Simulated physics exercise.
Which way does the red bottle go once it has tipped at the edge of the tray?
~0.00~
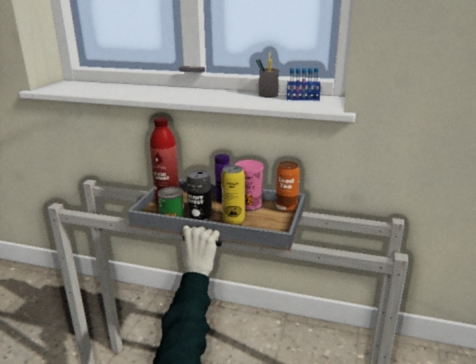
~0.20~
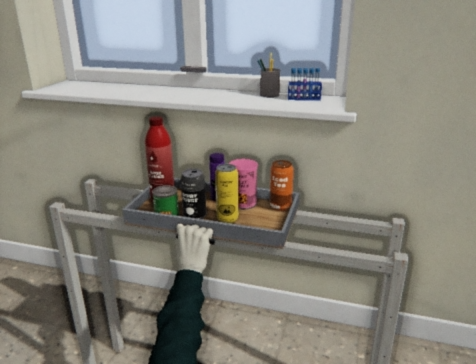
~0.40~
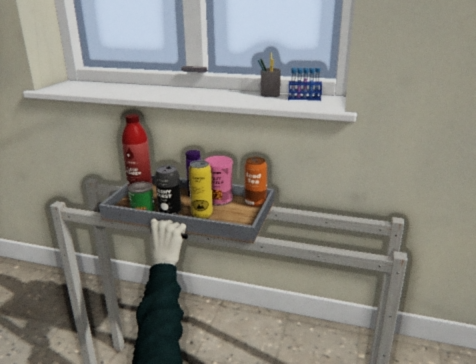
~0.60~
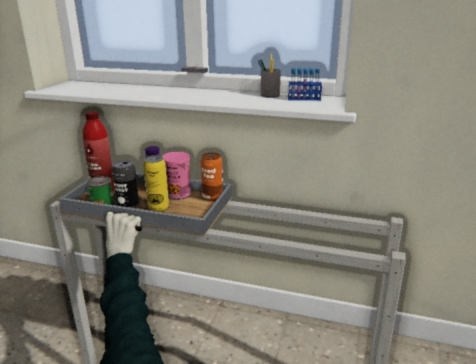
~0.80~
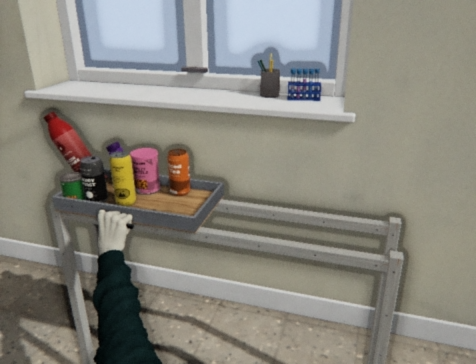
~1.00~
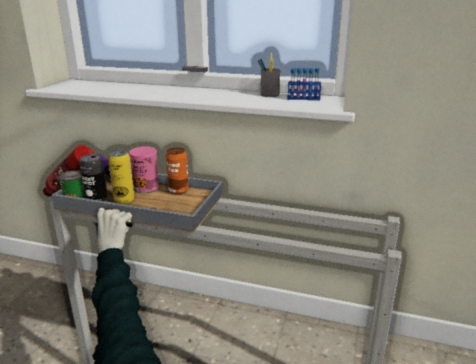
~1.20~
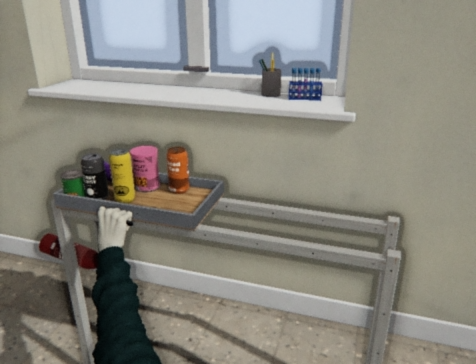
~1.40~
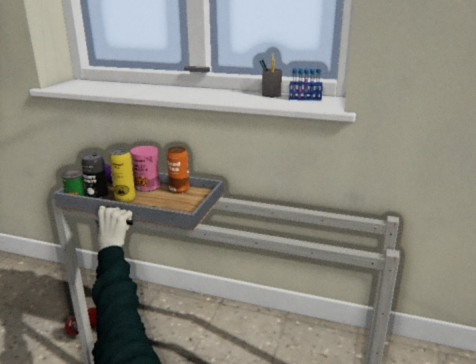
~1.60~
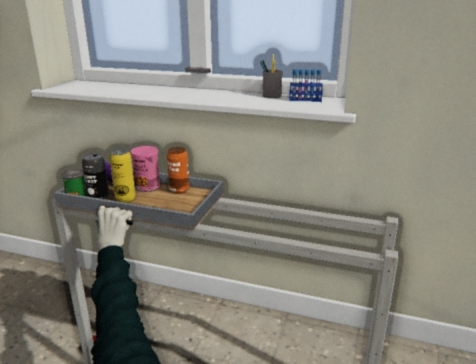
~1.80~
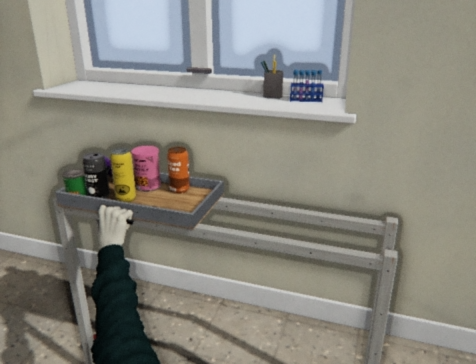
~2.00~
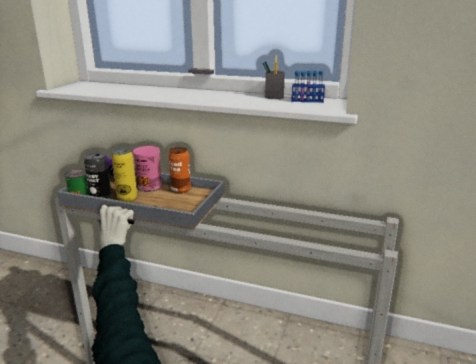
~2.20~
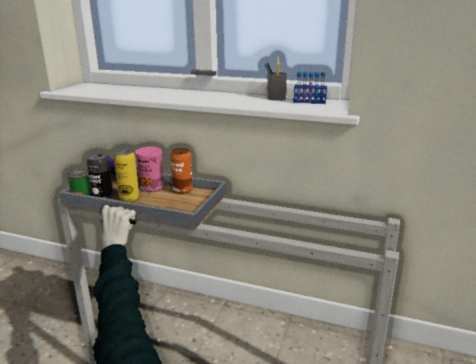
It goes down, dropping past the left end of the rack towards the floor.
